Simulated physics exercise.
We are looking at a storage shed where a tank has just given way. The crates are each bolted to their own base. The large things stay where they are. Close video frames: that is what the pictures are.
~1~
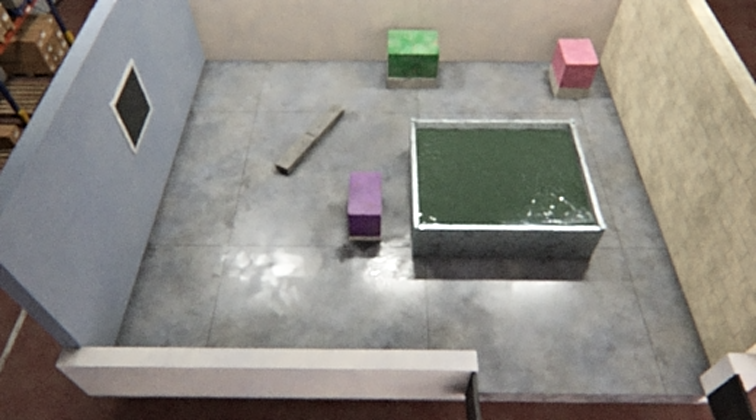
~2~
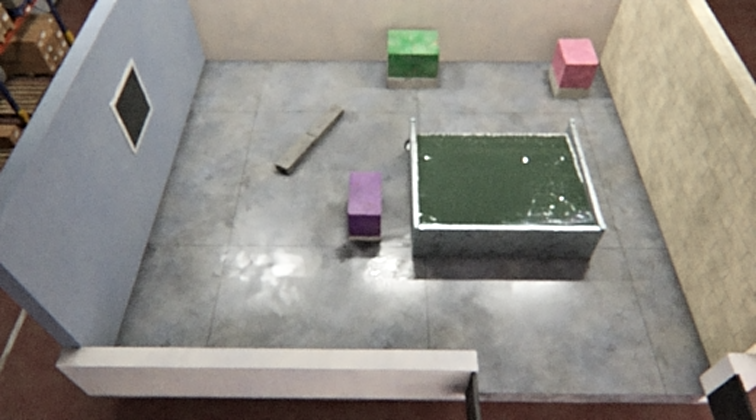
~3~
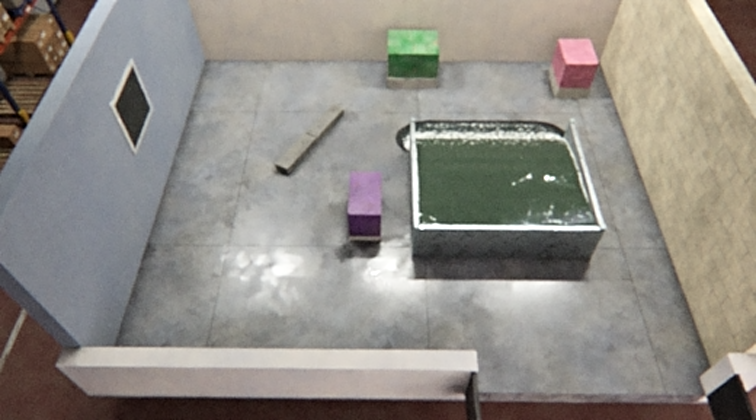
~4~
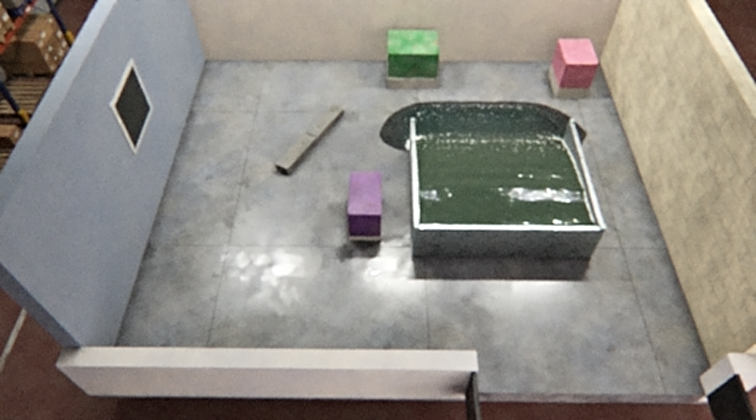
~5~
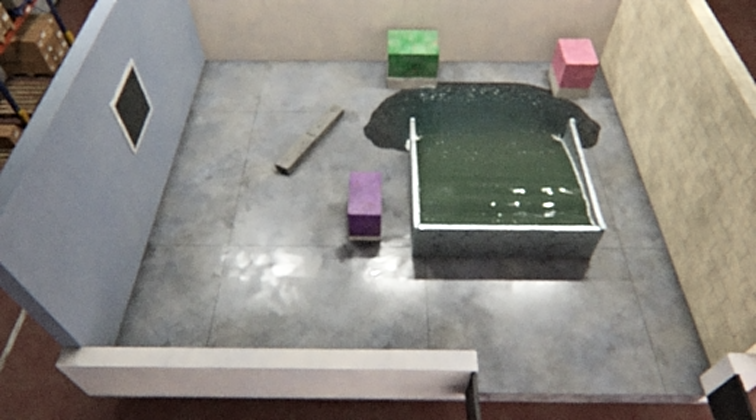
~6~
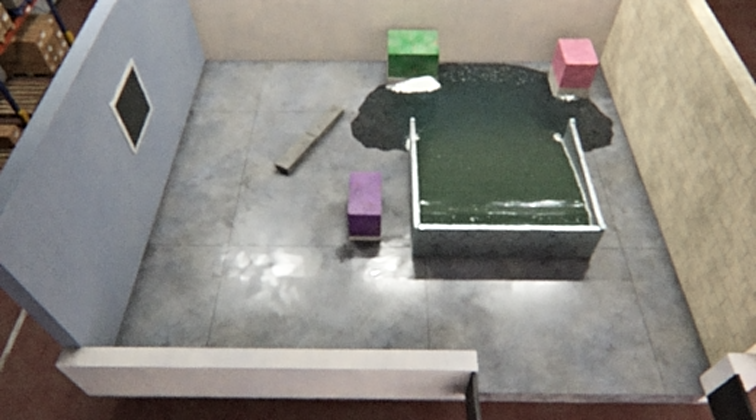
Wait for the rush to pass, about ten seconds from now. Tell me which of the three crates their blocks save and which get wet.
Here is how it ends: The purple crate is spared; the pink crate gets wet; the green crate gets wet.
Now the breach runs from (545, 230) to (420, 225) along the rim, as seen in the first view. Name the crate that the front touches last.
It's the pink-painted one.
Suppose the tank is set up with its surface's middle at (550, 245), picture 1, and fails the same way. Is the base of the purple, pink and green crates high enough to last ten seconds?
In short: The purple crate is wetted; the pink crate is topped; the green crate gets wet.
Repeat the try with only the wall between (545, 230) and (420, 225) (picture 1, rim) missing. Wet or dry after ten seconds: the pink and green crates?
First the pink crate: It is left alone; then the green crate: It is left alone.
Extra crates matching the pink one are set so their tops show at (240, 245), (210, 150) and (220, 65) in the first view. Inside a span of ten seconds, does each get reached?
In turn: Is safe, remains dry, is spared.
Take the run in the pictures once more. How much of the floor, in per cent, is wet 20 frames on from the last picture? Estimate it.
It works out to about 45 in a hundred.
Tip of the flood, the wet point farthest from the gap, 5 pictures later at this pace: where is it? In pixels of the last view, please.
By then the tip should be at about (331, 62).
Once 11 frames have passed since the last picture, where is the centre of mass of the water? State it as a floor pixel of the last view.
About (479, 123).
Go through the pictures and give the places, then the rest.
In the first picture, the open tank at (499, 174) is whole and still.
In the second picture, water pours out on the open tank's far side and has run to (407, 148).
In the third picture, the front is at (404, 134), out from the gap on the open tank's far side.
In the fourth picture, the front is at (390, 127), out from the gap on the open tank's far side.
In the fifth picture, the front is at (381, 111), out from the gap on the open tank's far side.
In the sixth picture, water pours out on the open tank's far side and has run to (546, 76).
A moment on, water covers 25 % of the floor; the purple crate not reached, the pink crate water round its plinth, the green crate water round its plinth.
Next, water covers 30 % of the floor; the purple crate not reached, the pink crate water round its plinth, the green crate water round its plinth.
Then, water covers 45 % of the floor; the purple crate not reached, the pink crate water round its plinth, the green crate water round its plinth.
Later, water covers 80 % of the floor; the purple crate water round its plinth, the pink crate water round its plinth, the green crate water round its plinth.
In the end, water covers 95 % of the floor; the purple crate stayed above the water, the pink crate was topped, the green crate was topped.
